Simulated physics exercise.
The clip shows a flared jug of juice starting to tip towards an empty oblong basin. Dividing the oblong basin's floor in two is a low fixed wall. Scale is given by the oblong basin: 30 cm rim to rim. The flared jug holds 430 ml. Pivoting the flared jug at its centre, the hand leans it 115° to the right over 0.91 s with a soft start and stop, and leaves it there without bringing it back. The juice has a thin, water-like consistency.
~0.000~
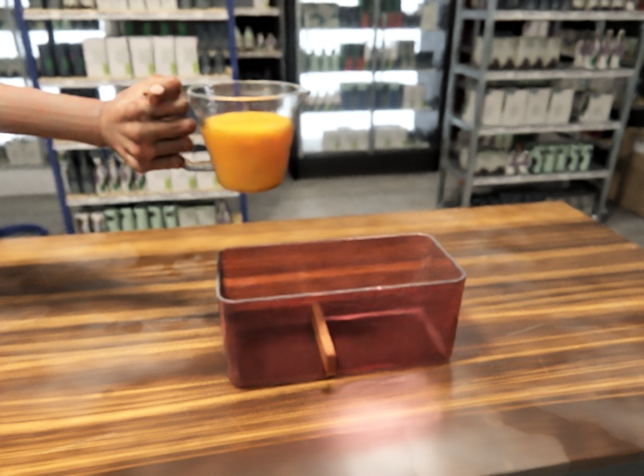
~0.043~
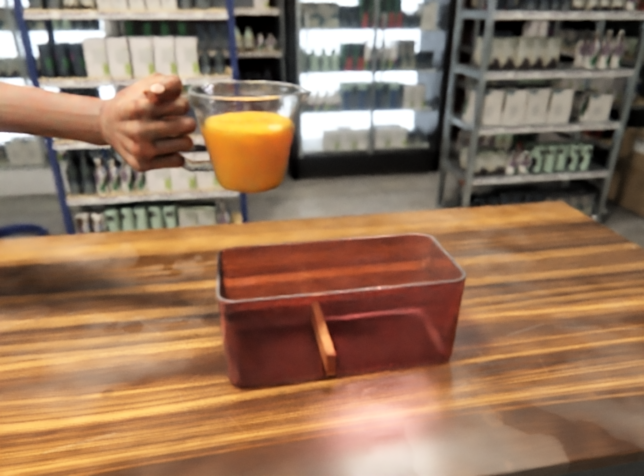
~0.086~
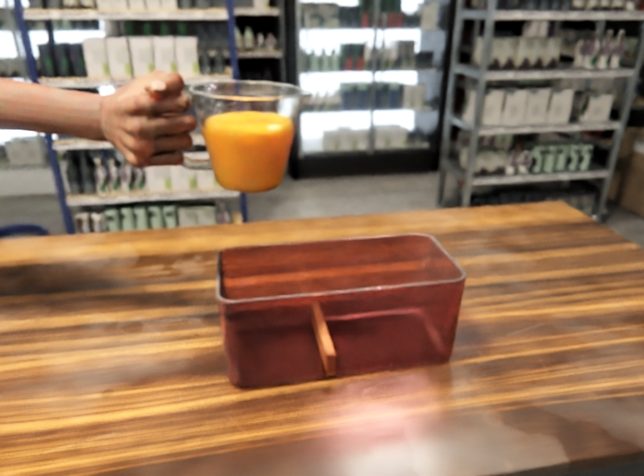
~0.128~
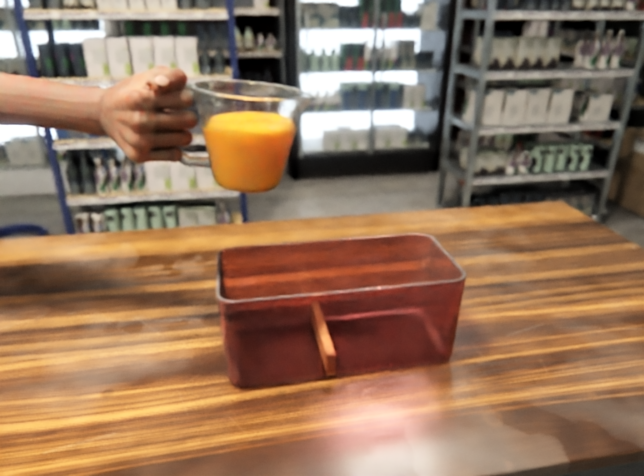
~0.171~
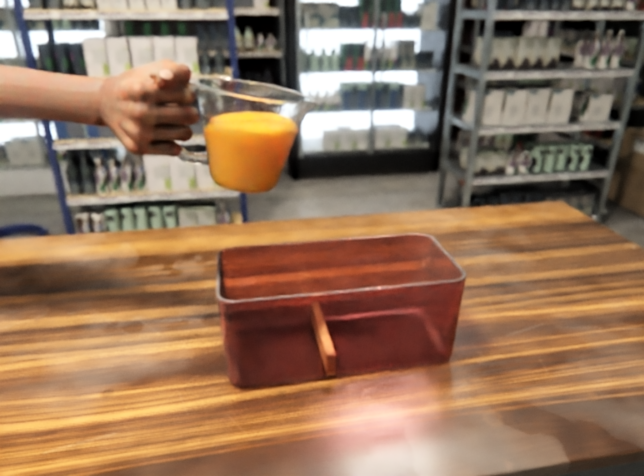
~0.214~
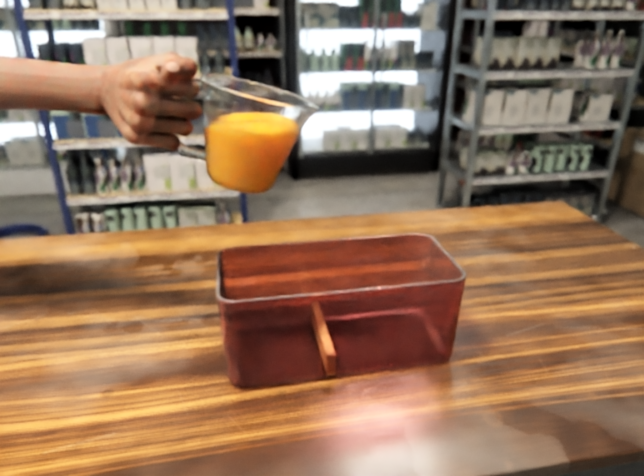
A hand slowly tilts a clear jug of orange juice rightward above a red basin.
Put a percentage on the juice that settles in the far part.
Roughly 86 per cent ends up there.
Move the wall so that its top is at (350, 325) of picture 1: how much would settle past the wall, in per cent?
Roughly 55 %.
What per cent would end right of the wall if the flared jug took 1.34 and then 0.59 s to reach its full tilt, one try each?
I'd expect close to 90 per cent and then close to 90 per cent.
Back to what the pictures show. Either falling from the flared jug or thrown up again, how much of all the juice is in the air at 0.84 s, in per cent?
About 14 % of the total.
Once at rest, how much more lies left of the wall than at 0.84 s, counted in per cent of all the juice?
I'd put it near 8 percent.
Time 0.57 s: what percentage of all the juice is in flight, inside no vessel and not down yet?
Close to 28 per cent, I'd say.
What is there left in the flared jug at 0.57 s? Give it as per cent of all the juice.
Near 68 in a hundred.
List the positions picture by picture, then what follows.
It leans 0°; its right rim is at (311, 89); the juice meets the walls at (202, 121) and (292, 118); the oblong basin's rim runs from (218, 275) to (447, 255); the wall's top is at (322, 327), in the first frame.
It leans 1°; its right rim is at (311, 90); the juice meets the walls at (202, 121) and (293, 118), in the second frame.
It leans 3°; its right rim is at (313, 92); the juice meets the walls at (202, 120) and (293, 119), in the third frame.
It leans 6°; its right rim is at (315, 96); the juice meets the walls at (204, 121) and (294, 119), in the fourth frame.
It leans 10°; its right rim is at (317, 101); the juice meets the walls at (205, 122) and (296, 120), in the fifth frame.
It leans 15°; its right rim is at (320, 108); the juice meets the walls at (207, 122) and (298, 121), in the sixth frame.
After 0.57 s the tilt is 80° and 68 per cent is still to pour, 0 is left of the wall and 3 right of it.
After 0.84 s the tilt is 113° and 5 per cent is still to pour, 5 is left of the wall and 76 right of it.
After 1.11 s the tilt is 115° and 0 per cent is still to pour, 12 is left of the wall and 86 right of it.
After 1.41 s the tilt is 115° and 0 per cent is still to pour, 13 is left of the wall and 86 right of it.
In the end 13 per cent lies left of the wall, 86 right of it and 2 outside.
